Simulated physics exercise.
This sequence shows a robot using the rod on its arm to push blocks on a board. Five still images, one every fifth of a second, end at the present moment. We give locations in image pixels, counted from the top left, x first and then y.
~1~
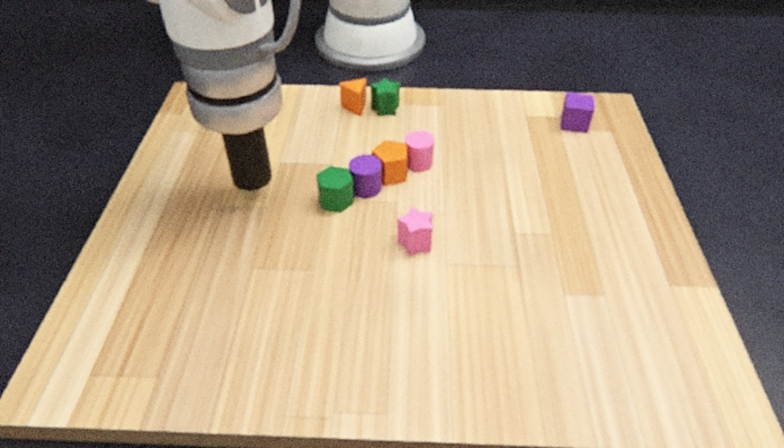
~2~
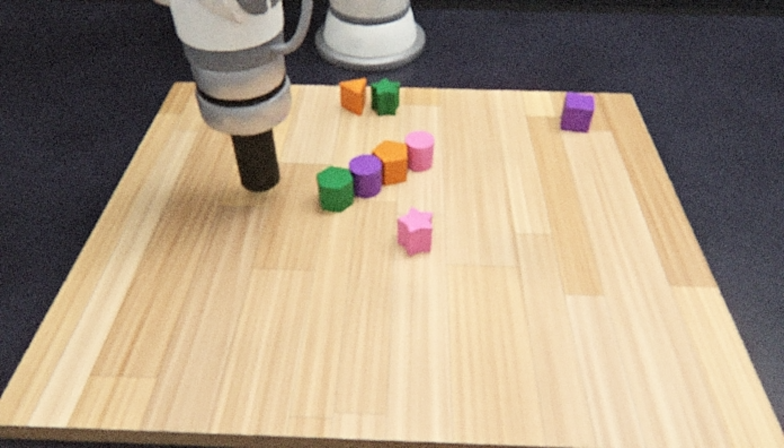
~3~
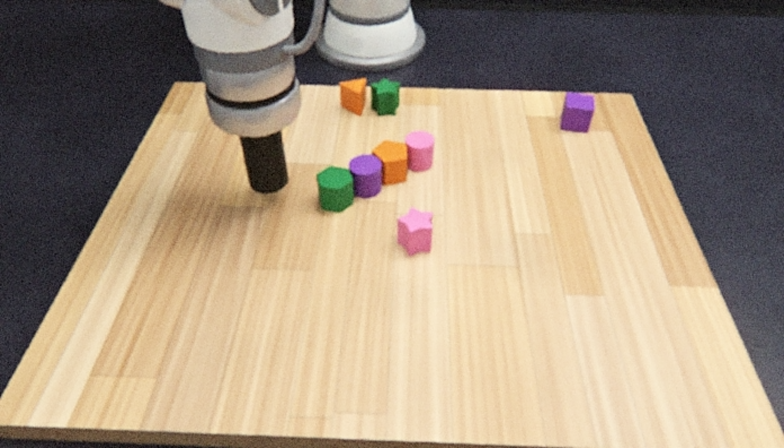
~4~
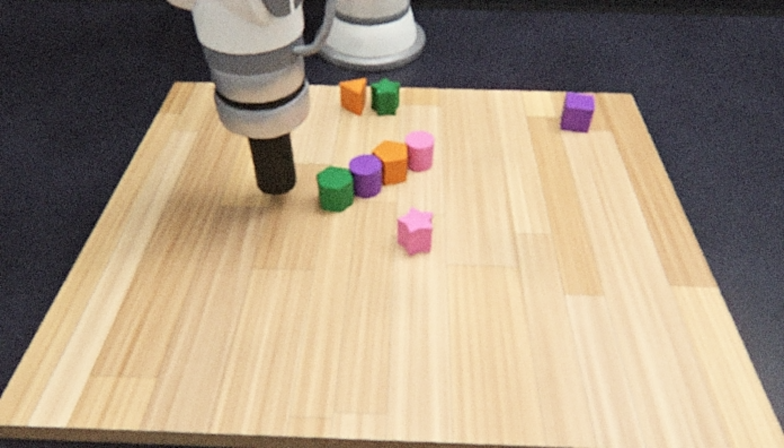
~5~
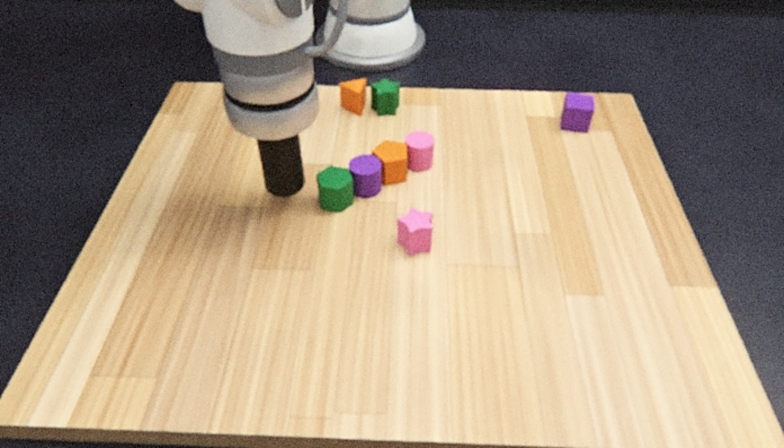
Robot arm with a black rod moving slightly right across a wooden board, nearing a green block while the coloured blocks stay still.
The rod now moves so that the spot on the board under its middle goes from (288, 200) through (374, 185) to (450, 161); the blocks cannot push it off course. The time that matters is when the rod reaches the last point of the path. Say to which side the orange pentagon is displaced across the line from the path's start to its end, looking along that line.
Goes left.
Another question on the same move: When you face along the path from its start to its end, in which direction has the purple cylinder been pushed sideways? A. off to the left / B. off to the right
(B)
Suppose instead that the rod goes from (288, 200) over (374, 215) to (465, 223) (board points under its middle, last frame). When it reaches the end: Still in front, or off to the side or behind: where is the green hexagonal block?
I think the rod keeps pushing the green hexagonal block along right to the end.
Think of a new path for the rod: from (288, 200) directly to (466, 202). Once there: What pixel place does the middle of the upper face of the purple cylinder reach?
Around pixel (479, 157).
The first path, step by step. One third of the way, rod at (347, 175); green hexagonal block at (366, 187), turned 75° clockwise; purple cylinder at (394, 172); orange pentagon at (395, 149), turned 15° anticlockwise.
Two thirds of the way, rod at (401, 161); green hexagonal block at (370, 187), turned 90° clockwise; purple cylinder at (423, 171); orange pentagon at (423, 135), turned 40° anticlockwise; pink cylinder at (449, 126).
At the end, rod at (451, 145); green hexagonal block at (370, 187), turned 90° clockwise; purple cylinder at (430, 169); orange pentagon at (460, 117), turned 80° anticlockwise; pink cylinder at (480, 104).
